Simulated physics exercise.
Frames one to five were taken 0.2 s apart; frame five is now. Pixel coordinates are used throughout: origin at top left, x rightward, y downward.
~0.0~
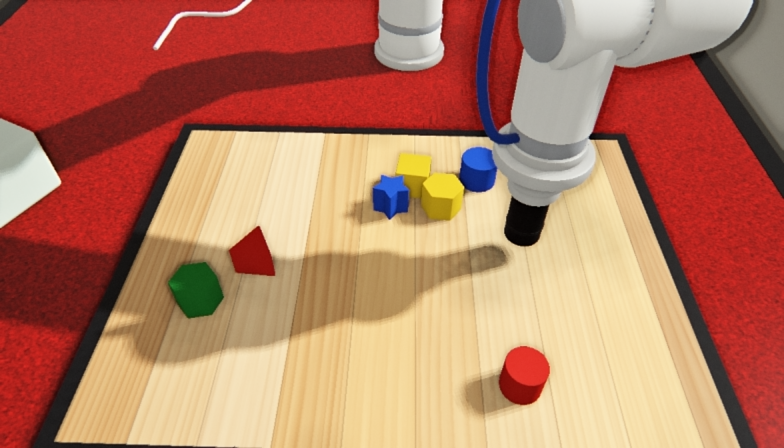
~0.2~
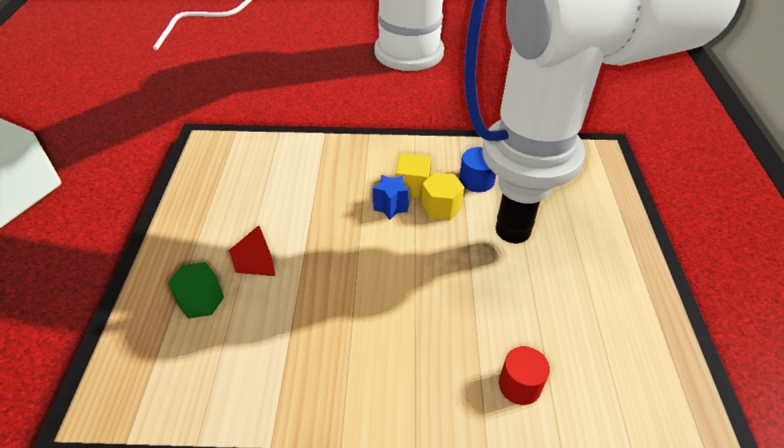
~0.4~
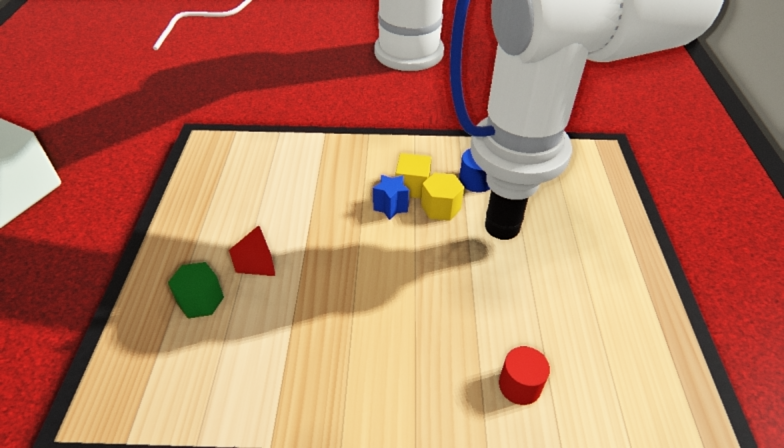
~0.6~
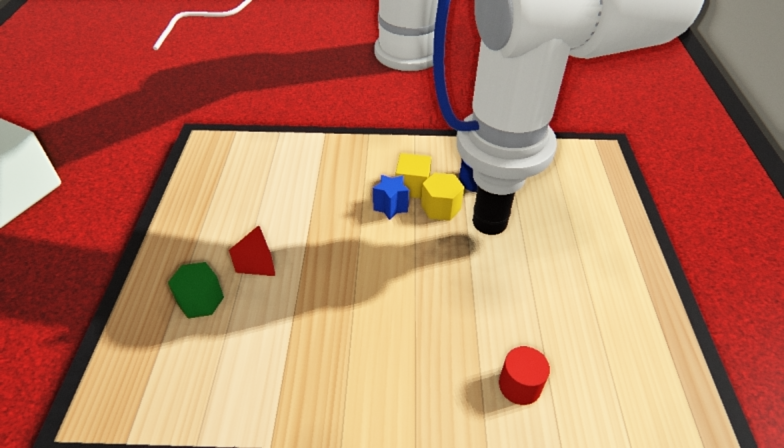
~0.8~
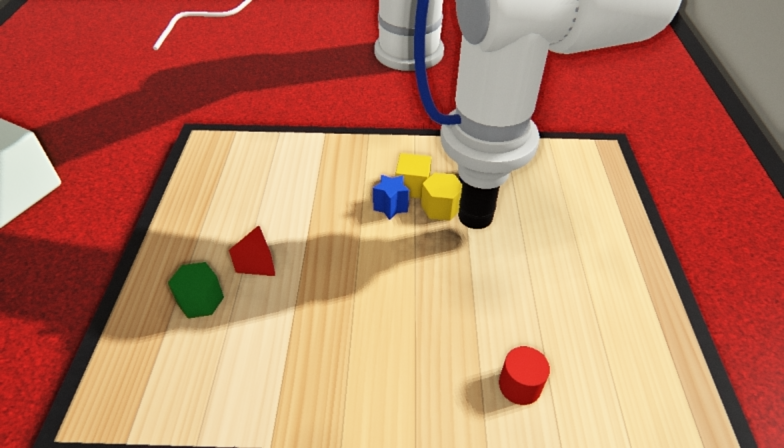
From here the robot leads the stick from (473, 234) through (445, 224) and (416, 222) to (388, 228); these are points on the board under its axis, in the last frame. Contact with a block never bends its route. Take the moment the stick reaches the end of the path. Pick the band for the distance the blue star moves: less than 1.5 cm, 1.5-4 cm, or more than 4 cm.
It ends within 1.5 cm of its spot.
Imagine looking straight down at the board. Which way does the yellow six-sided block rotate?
It goes round the way clock hands do.
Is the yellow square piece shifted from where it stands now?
Short answer: Yes.
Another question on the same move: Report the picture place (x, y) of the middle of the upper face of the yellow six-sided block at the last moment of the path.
The centre of its top face lies at (426, 175).
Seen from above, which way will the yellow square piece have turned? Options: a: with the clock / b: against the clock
Letter b.
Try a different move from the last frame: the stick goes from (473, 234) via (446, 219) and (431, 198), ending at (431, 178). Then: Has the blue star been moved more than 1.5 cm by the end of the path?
Short answer: No.
What follows on the original path. Halfway along, stick (432, 205); yellow square piece (407, 154), turned 15° anticlockwise; yellow six-sided block (427, 175), turned 50° clockwise.
At the end, stick (388, 211); blue star (384, 184), turned 25° clockwise; yellow square piece (407, 153), turned 20° anticlockwise; yellow six-sided block (426, 175), turned 55° clockwise; blue circular block still.
